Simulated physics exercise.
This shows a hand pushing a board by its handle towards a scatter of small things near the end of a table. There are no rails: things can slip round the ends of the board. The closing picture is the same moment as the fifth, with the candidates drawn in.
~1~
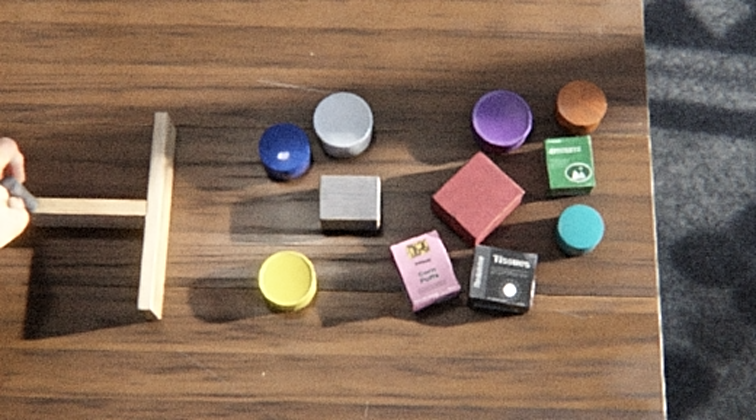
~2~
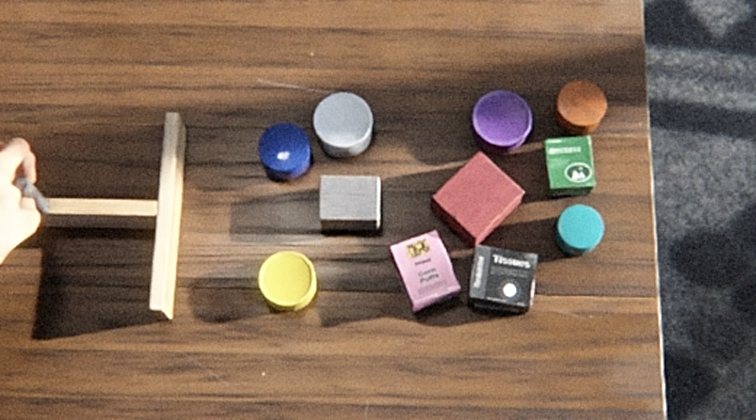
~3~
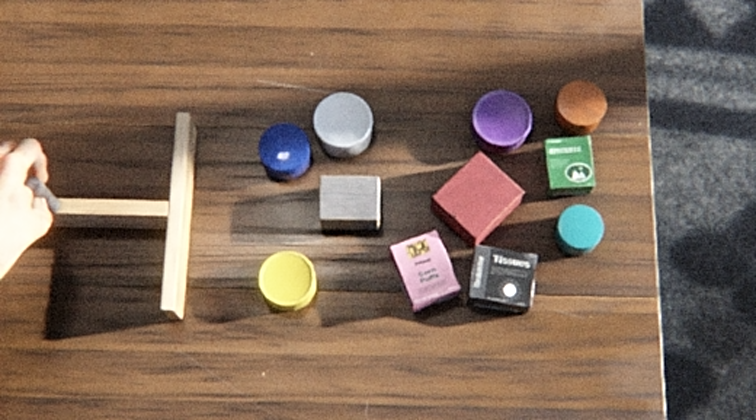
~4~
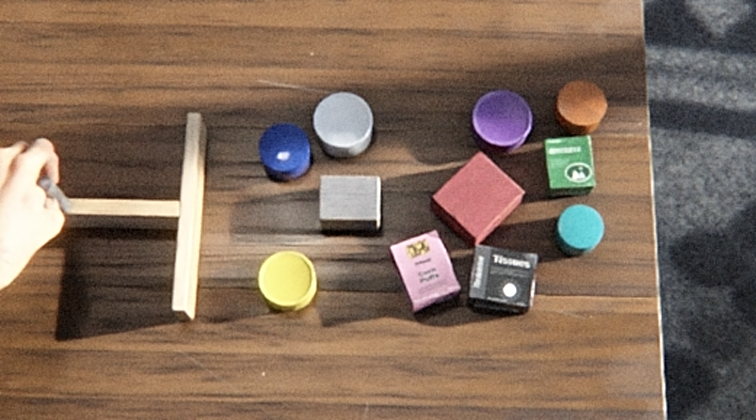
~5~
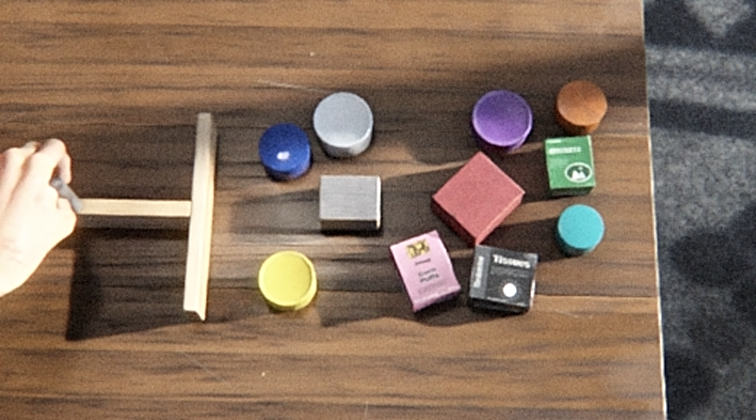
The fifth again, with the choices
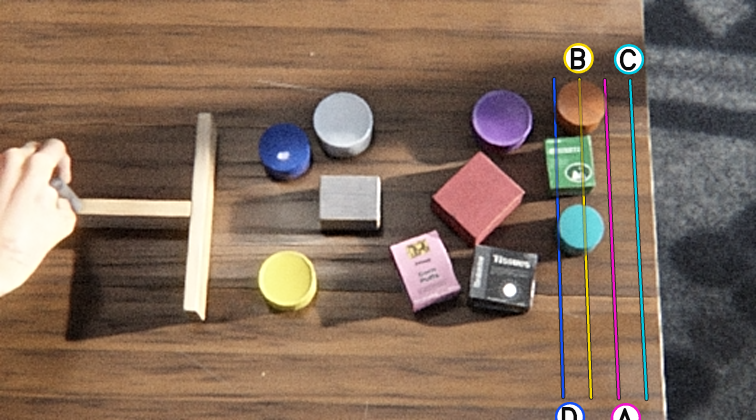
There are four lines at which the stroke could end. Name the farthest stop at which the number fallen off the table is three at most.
It should halt at D.
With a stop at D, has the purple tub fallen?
No.
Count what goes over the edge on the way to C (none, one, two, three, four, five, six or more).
In all, six or more.
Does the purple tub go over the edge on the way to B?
No.
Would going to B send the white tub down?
By then, no.
On the copy, A at (611, 232); B at (585, 231); C at (638, 232); D at (558, 231).
On D. First, board (328, 212); white tub (385, 112); yellow jar (361, 283).
Then, board (458, 214); green packet (603, 159); turquoise pot (606, 235).
Finally, board (560, 216); black box over the edge; turquoise pot over the edge; two fallen.
By contrast, A drops five; B drops four; C drops eight.
